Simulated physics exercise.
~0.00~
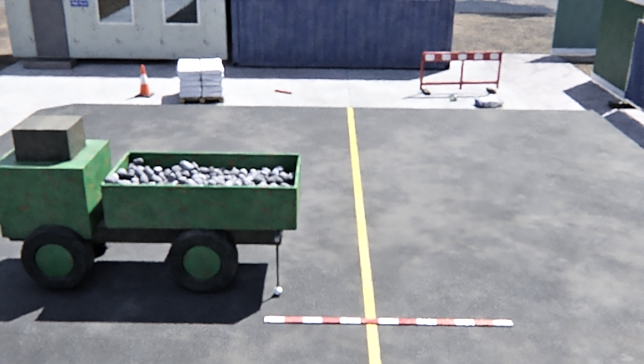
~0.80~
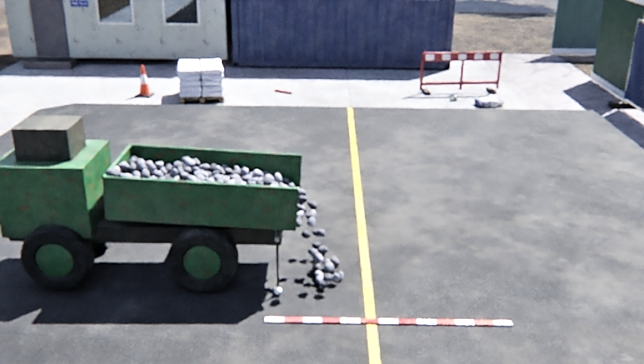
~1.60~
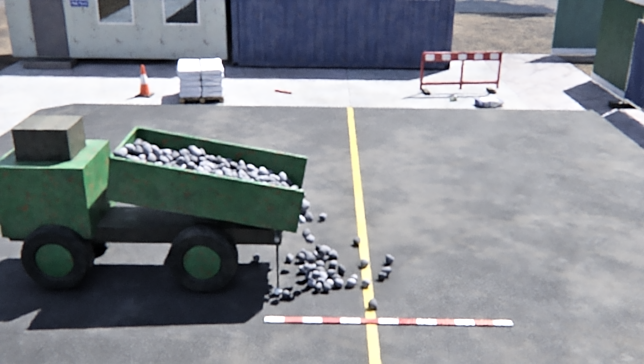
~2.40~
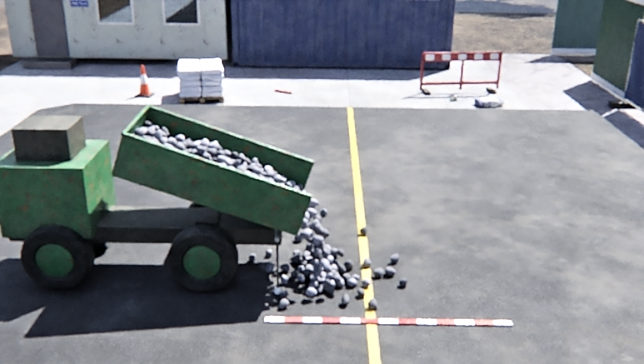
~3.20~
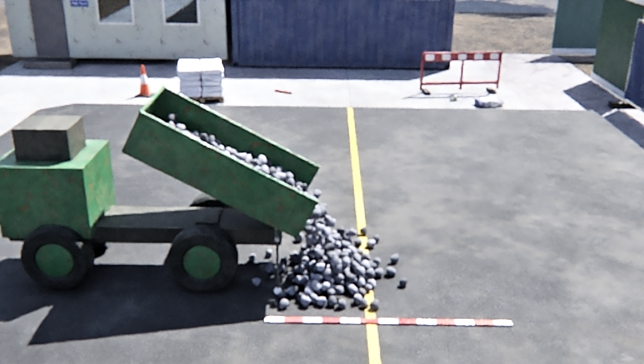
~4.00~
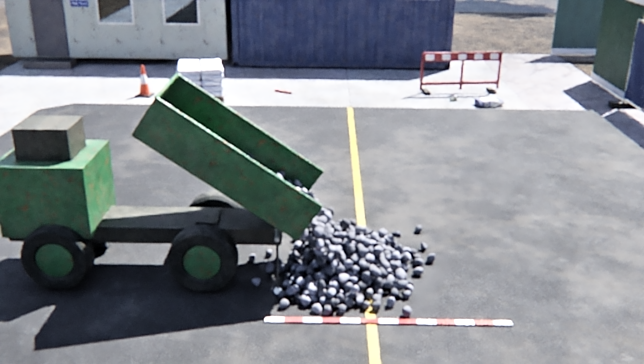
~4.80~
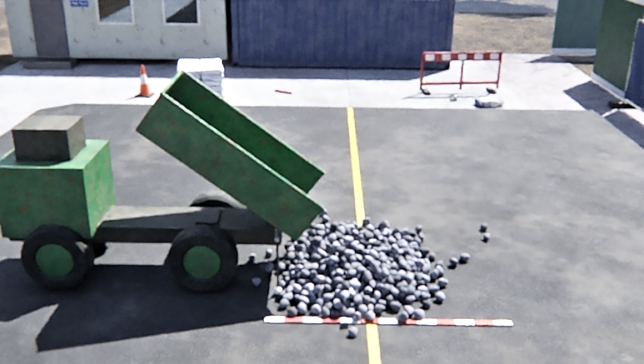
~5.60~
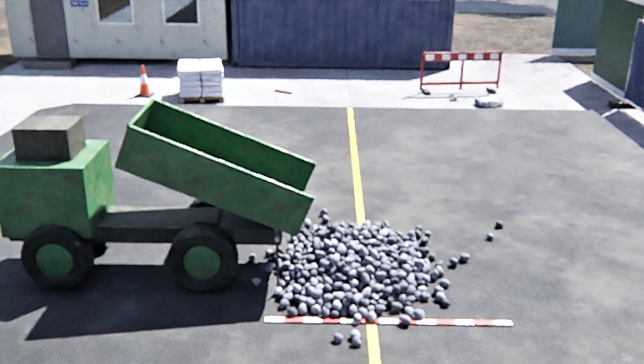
Green tipper truck raising its body and dumping grey cobbles into a heap across a yellow line, then lowering the emptied body partway.
